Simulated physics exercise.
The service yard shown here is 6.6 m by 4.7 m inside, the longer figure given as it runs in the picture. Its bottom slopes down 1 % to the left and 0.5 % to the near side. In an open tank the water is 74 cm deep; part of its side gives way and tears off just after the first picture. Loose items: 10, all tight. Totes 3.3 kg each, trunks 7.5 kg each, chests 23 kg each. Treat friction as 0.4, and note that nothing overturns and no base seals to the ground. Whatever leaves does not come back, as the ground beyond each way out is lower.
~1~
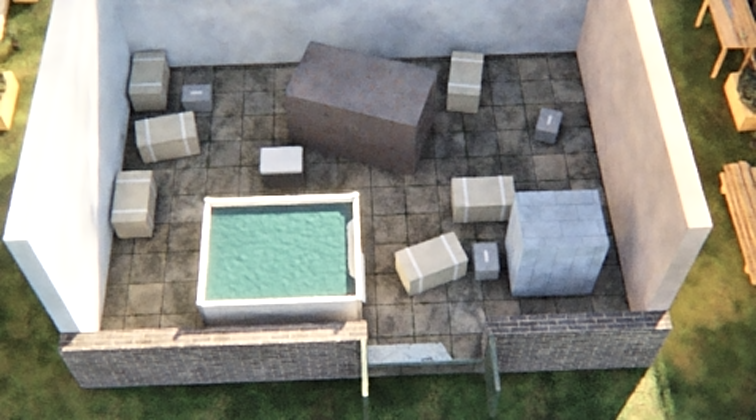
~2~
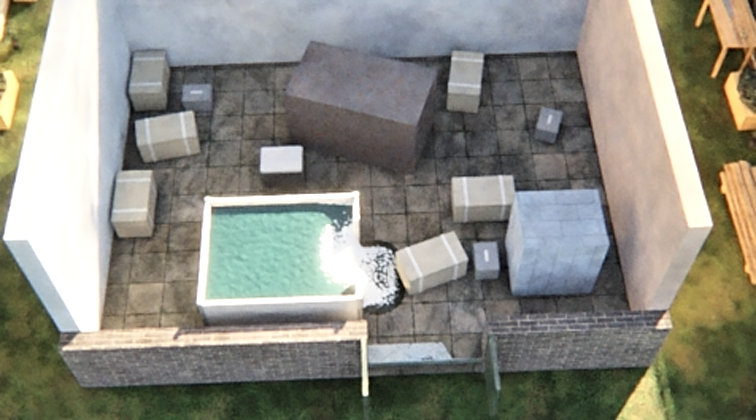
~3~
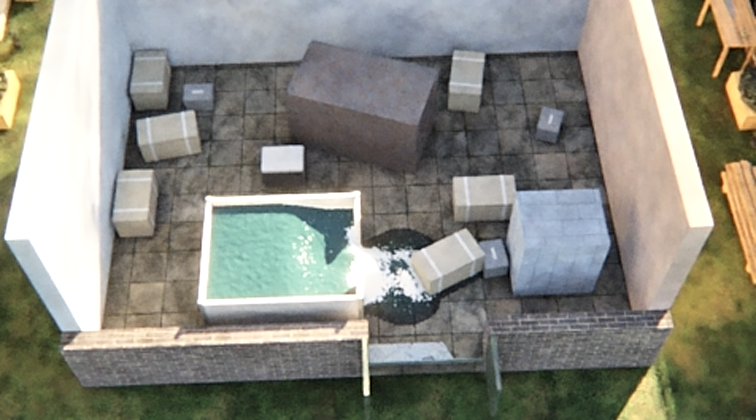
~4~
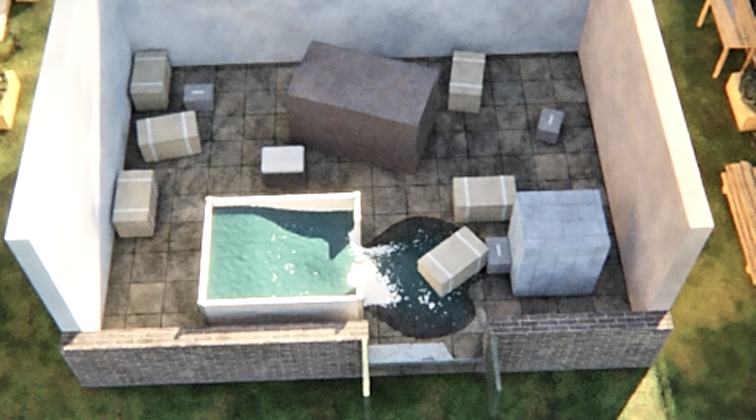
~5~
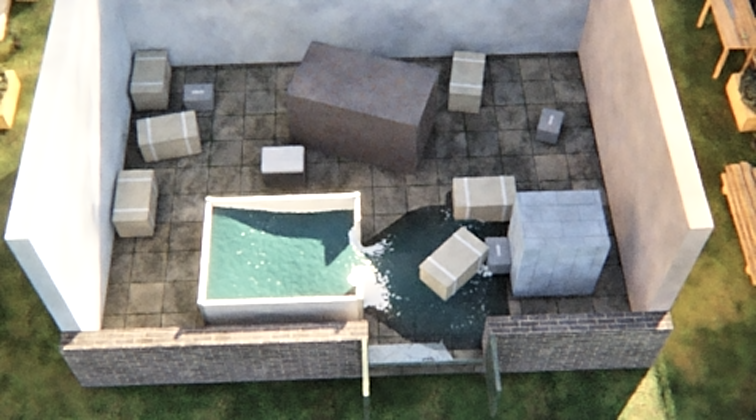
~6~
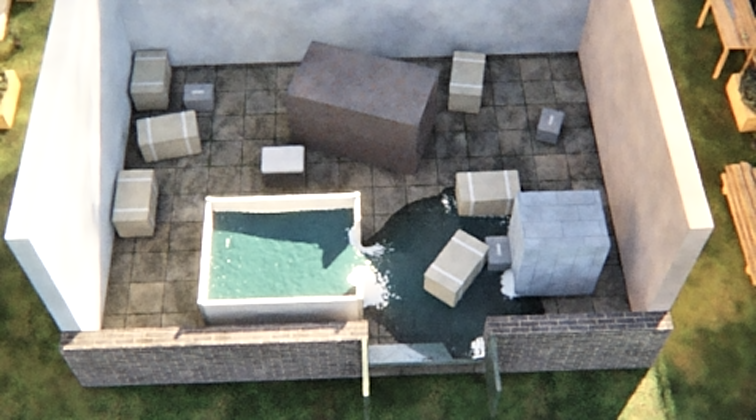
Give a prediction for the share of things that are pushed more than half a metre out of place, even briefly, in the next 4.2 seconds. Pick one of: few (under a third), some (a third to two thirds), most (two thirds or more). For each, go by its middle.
Some.
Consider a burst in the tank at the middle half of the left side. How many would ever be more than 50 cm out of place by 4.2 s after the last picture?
Then it comes to 5.
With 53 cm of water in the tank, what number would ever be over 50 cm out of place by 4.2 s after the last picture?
Then 4 of them.
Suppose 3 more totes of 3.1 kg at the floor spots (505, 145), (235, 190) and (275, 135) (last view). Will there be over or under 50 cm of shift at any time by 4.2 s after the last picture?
Order as given: Goes farther, stays inside it, stays inside it.
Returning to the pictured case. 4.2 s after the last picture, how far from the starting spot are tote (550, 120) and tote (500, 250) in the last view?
Object 1: 150 cm. Object 2: 250 cm.
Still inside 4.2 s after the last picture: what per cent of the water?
Around 90 % of the water.
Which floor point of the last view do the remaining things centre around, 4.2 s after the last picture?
I'd put it close to (343, 140) in the last view.
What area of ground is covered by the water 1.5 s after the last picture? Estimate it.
Around 14 m2 of it.
Then, 0.4 s after the last picture 2 of 10 are over 50 cm from their spots; 2 afloat.
Then, 1.5 s after the last picture 3 of 10 are over 50 cm from their spots; 3 afloat.
Then, 2.8 s after the last picture 4 of 10 are over 50 cm from their spots; 4 afloat.
Then, 4.2 s after the last picture 5 of 10 are over 50 cm from their spots, and 5 have been at some point; 5 afloat.
